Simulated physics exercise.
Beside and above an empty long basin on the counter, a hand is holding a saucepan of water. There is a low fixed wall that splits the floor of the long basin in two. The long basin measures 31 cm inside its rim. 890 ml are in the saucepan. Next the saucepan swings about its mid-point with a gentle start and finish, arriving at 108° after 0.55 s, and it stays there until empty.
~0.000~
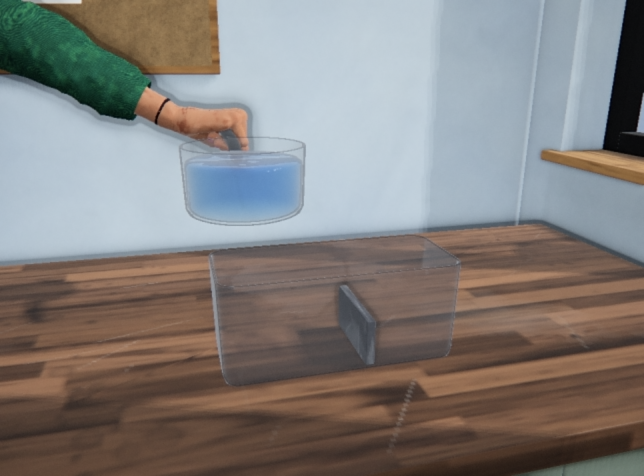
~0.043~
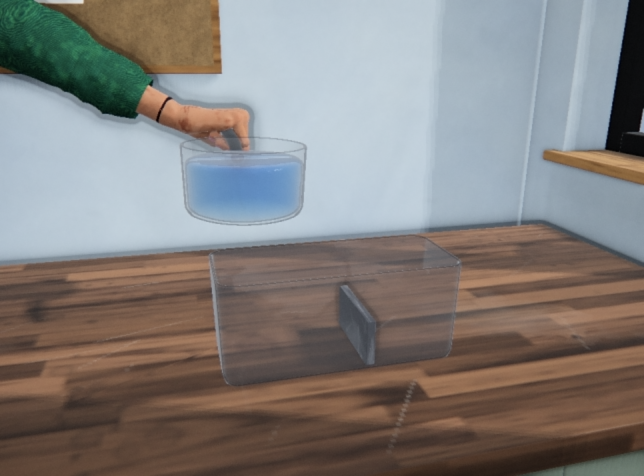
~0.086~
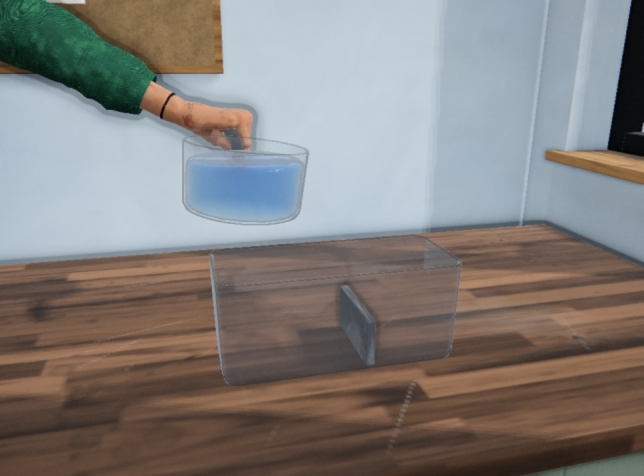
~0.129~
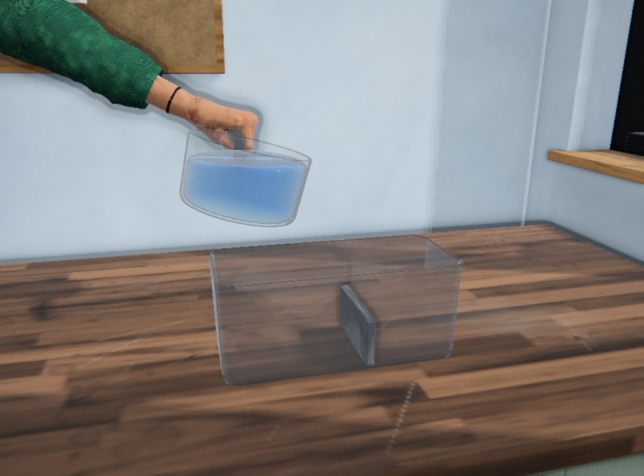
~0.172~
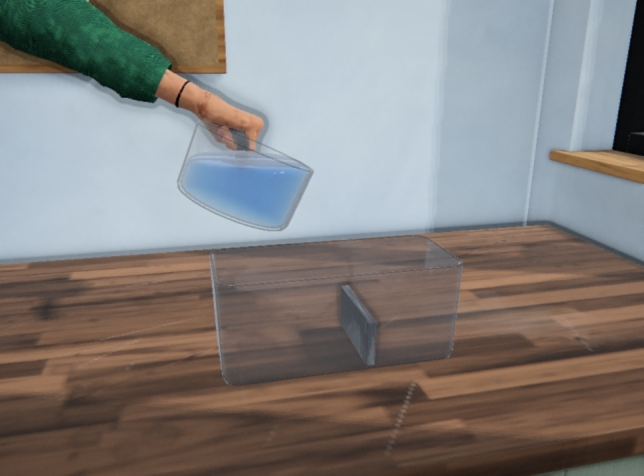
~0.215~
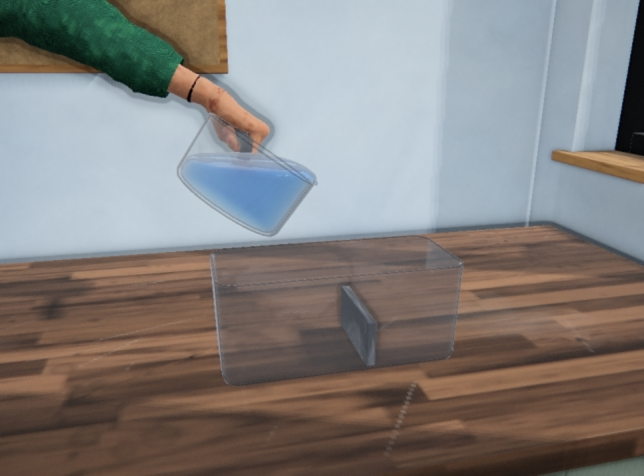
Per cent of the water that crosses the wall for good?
13 per cent.
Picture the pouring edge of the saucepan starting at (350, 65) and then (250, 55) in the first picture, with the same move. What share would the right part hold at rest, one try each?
Try 1: 70 %; try 2: 10 %.
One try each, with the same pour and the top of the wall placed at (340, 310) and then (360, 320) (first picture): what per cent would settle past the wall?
Around 40 and 25 percent, in that order.
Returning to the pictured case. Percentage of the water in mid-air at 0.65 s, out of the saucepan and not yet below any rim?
I'd put it at about 5 per cent of the liquid.
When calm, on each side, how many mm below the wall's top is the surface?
It's around 30 mm on the left side and around 54 mm on the right side.
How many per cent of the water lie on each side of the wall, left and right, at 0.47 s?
Around 36 on the left side and 7 on the right side.
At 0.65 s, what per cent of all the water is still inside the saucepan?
Remaining share: Approx. 5 %.
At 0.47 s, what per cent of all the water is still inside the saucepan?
Fraction remaining: Approx. 26 per cent.
After 0.47 s the tilt is 102° and 25 per cent is still to pour, 35 is left of the wall and 7 right of it.
After 0.65 s the tilt is 108° and 5 per cent is still to pour, 80 is left of the wall and 10 right of it.
After 0.84 s the tilt is 108° and 0 per cent is still to pour, 75 is left of the wall and 12 right of it.
After 1.05 s the tilt is 108° and 0 per cent is still to pour, 77 is left of the wall and 13 right of it.
In the end 77 per cent lies left of the wall, 13 right of it and 11 outside.
